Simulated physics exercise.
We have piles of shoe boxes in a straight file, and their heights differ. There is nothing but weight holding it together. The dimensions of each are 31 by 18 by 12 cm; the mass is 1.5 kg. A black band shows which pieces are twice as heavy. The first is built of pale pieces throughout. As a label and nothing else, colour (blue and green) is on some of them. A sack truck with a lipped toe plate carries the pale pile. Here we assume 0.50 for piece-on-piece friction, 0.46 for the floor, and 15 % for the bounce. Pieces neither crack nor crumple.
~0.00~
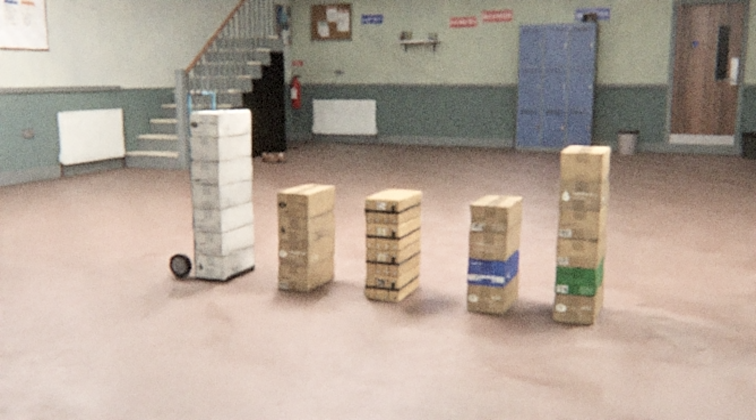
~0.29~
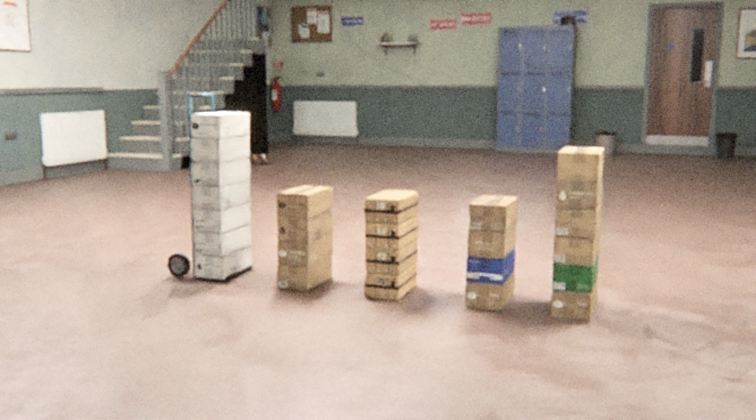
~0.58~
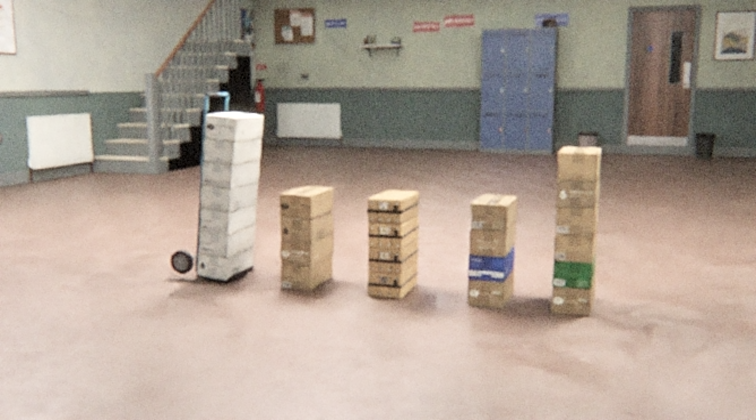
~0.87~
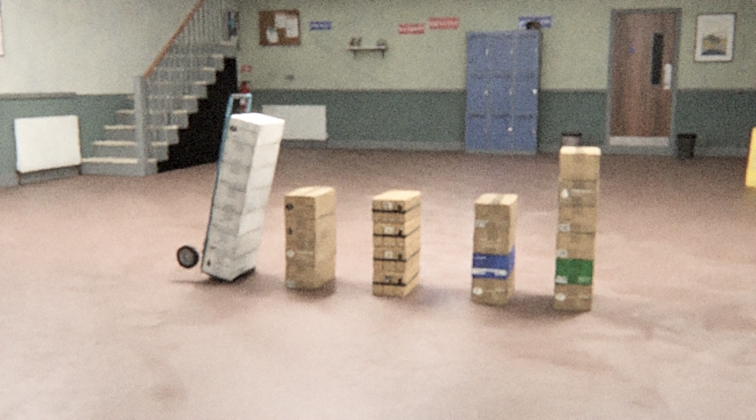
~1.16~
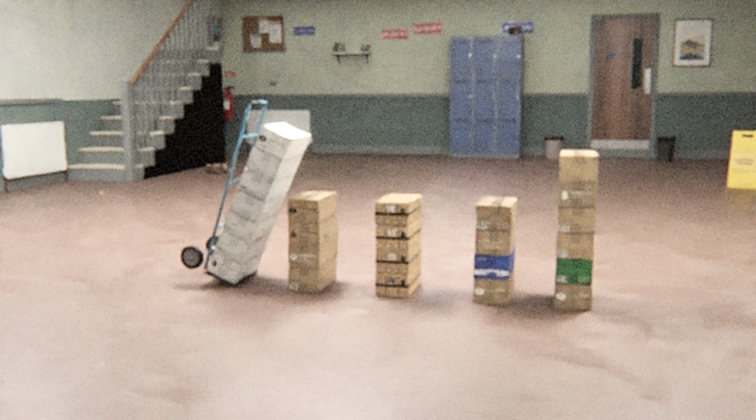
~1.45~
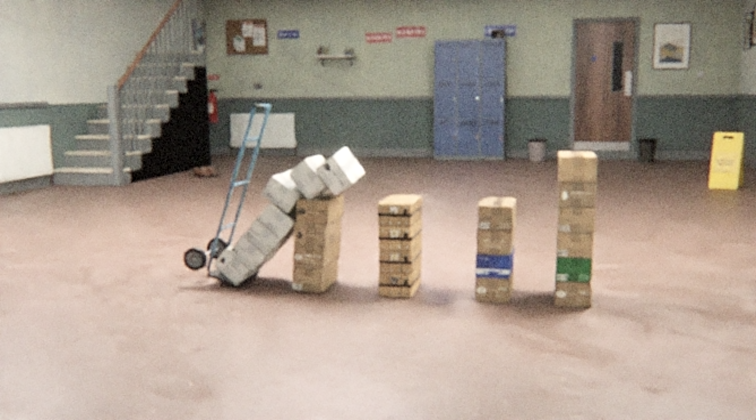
In a hall with a staircase and blue lockers, a sack truck holding a tall pale stack of boxes stands upright, left of four brown stacks. The truck tilts rightward and the pale stack leans further, separating from the frame, then buckles, its upper boxes bending over the nearest brown stack.
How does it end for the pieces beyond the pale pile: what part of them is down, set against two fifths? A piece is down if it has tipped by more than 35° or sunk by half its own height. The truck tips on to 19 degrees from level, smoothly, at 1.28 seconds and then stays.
Less than two fifths are down.
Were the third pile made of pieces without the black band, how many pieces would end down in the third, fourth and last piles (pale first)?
Pile by pile that makes third 3, fourth 0, last 0.
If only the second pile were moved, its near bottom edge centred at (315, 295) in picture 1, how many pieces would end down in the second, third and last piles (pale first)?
Second 0, third 0, last 0 down.
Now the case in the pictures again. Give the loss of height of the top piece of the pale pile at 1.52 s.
I'd put it at close to 25 cm below where it started.
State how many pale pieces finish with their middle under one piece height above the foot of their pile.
The number is 3.
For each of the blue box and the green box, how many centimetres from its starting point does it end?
For blue it's roughly 0 cm, and for green it's roughly 0 cm.
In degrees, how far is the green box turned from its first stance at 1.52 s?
Close to 0° of tilt compared with the start.
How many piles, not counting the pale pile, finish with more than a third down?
Counted up, you get 0.
By 1.52 s, 6 of the pale pile down; none of the 18 other boxes down, 4 disturbed.
By 1.66 s, 7 of the pale pile down; none of the 18 other boxes down, 5 disturbed.
When it is over (2.4 s), 7 of the pale pile down; none of the 18 other boxes down, 6 disturbed; green box unmoved; blue box unmoved. That is 0 per cent. In pixels of the last frame, middles, green box near (573, 263), blue box near (495, 260).
